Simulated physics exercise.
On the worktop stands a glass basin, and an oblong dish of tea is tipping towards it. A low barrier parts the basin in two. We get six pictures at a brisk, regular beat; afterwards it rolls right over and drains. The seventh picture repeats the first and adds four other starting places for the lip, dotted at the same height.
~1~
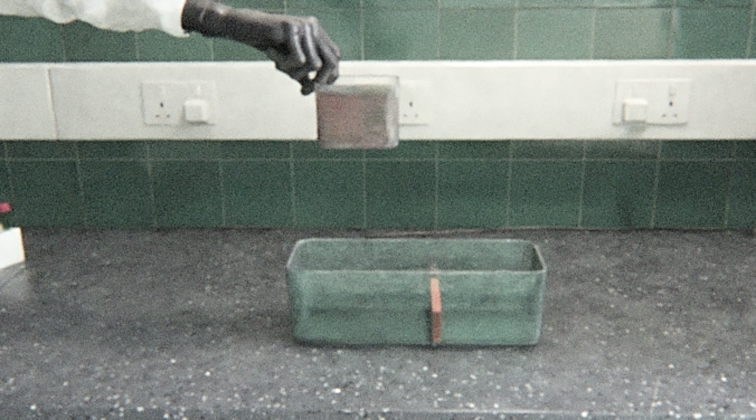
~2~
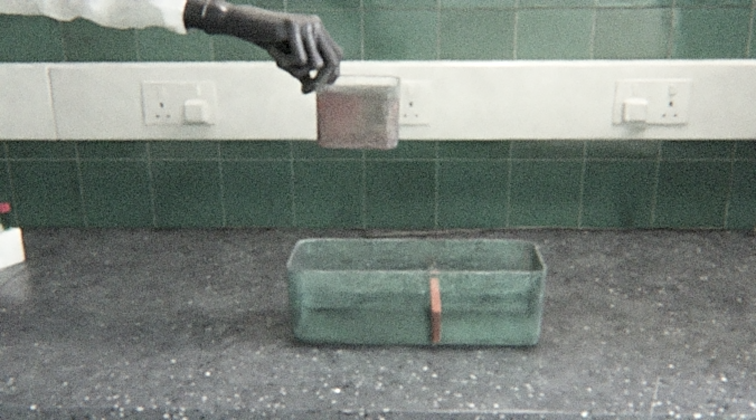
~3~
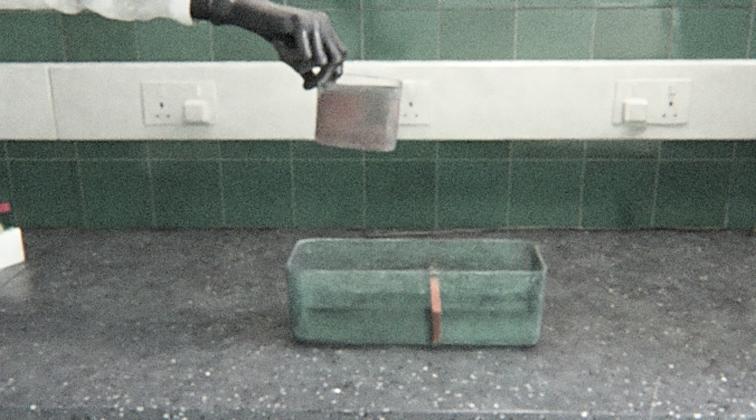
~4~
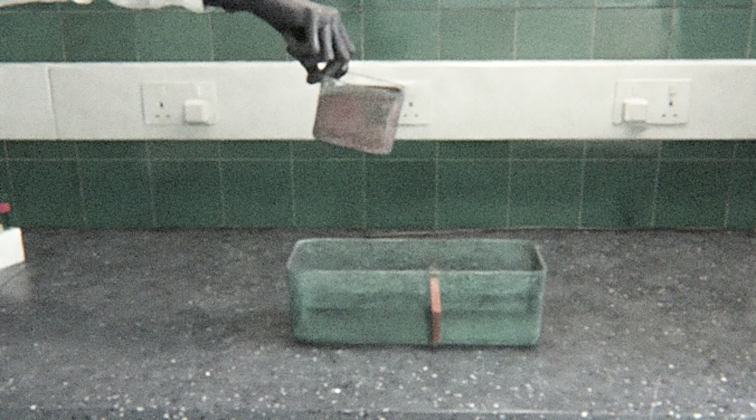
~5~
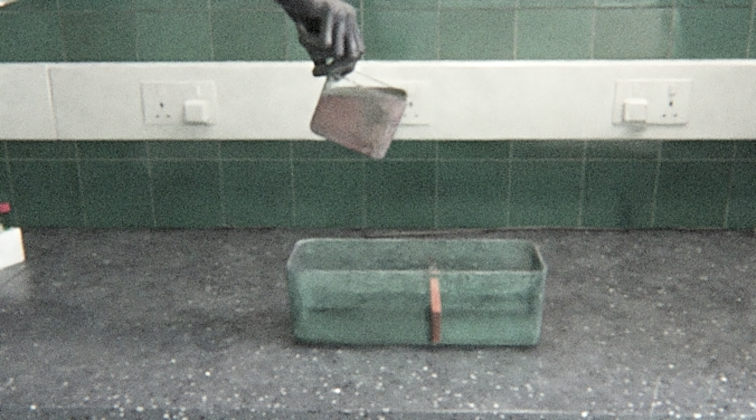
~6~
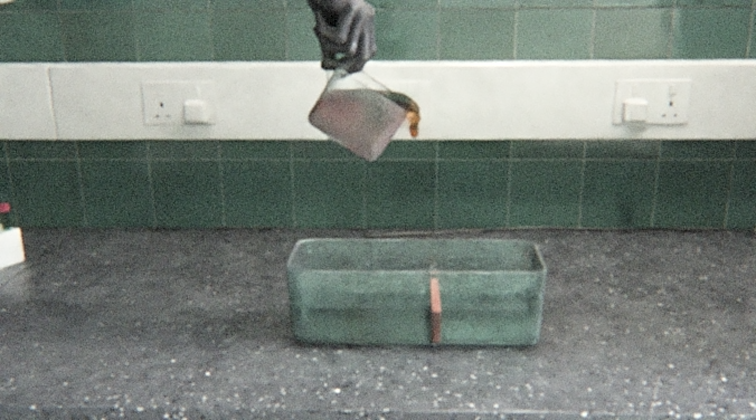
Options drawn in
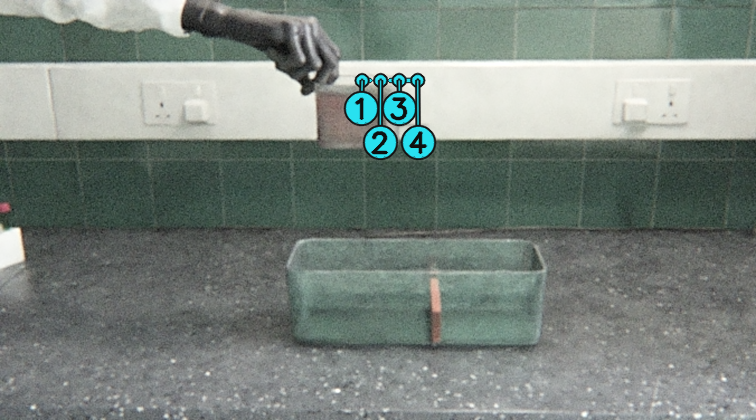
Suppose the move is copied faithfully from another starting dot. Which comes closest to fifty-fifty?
The answer is place 1.
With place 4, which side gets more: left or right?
More ends on the right.
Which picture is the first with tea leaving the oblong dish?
In picture 5.
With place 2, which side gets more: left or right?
More ends on the right.
In cyan, 1 at (362, 80); 2 at (380, 80); 3 at (399, 80); 4 at (417, 80).
For place 1, about 48 % ends left of the wall and 50 % right of it.
For place 2, about 30 % ends left of the wall and 68 % right of it.
For place 3, about 15 % ends left of the wall and 83 % right of it.
For place 4, about 5 % ends left of the wall and 93 % right of it.
